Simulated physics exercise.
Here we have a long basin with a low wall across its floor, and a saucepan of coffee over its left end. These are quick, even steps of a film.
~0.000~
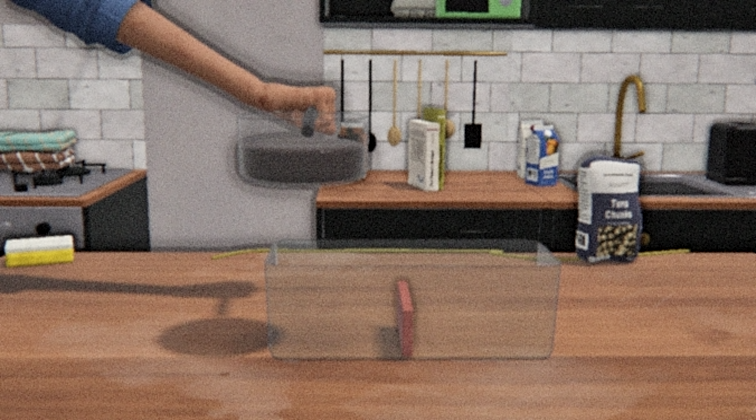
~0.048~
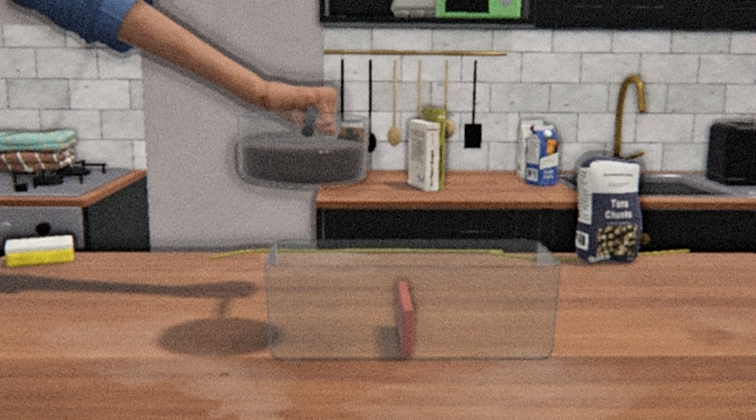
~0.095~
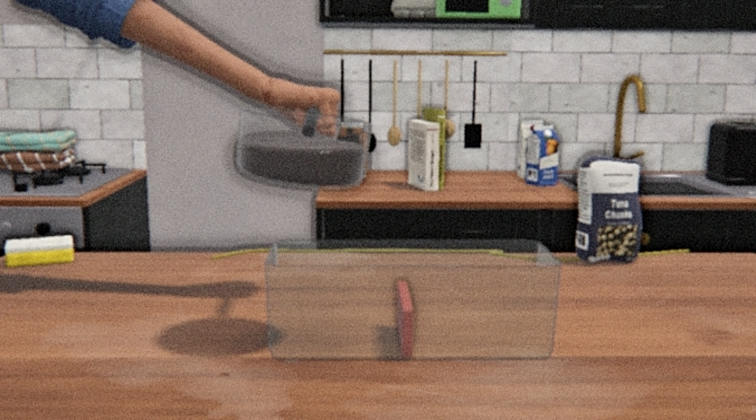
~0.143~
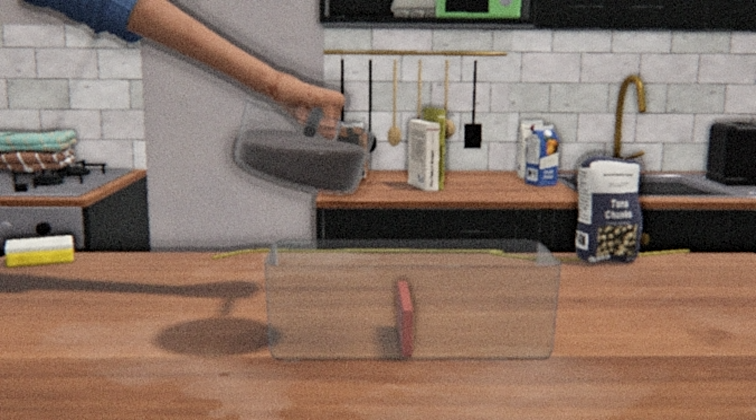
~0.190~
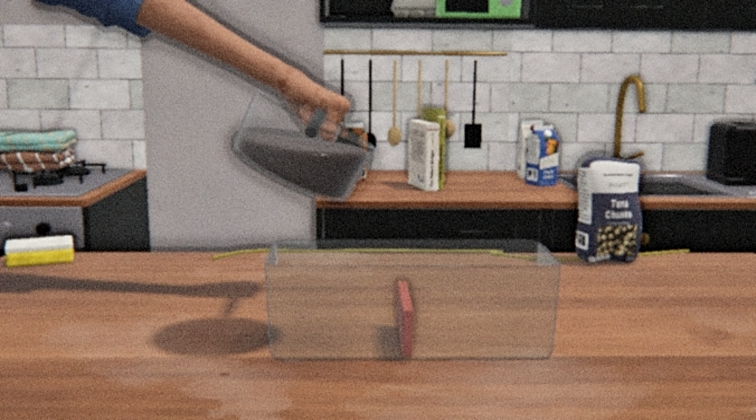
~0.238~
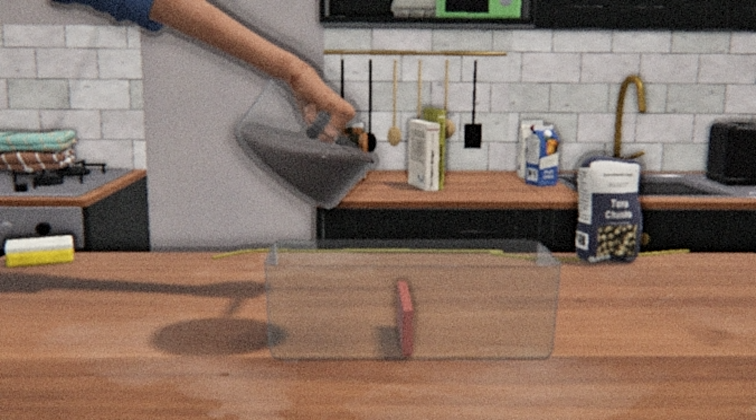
In this clip, a hand holds a clear saucepan of dark liquid above the left end of a long transparent basin with a low red wall inside, then tilts it steadily to the right until it slants steeply.
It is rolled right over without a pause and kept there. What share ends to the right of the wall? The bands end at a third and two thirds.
The share right of the wall is less than a third.
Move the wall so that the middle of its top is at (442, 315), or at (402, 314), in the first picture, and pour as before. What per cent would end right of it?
Roughly 25 per cent, and 35 per cent.
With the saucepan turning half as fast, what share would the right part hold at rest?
About 40 per cent.
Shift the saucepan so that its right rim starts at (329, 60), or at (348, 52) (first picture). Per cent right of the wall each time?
About 5 and 15 per cent.
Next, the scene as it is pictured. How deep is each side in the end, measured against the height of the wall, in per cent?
The left part 40 per cent, the right part 10.
A moment on, the saucepan is tipped right over and 16 per cent is still to pour, 35 is left of the wall and 13 right of it.
Next, the saucepan is tipped right over and 2 per cent is still to pour, 70 is left of the wall and 17 right of it.
Then the saucepan is tipped right over and 0 per cent is still to pour, 76 is left of the wall and 18 right of it.
Later the saucepan is tipped right over and 0 per cent is still to pour, 77 is left of the wall and 19 right of it.
In the end 77 per cent lies left of the wall, 19 right of it and 4 outside.
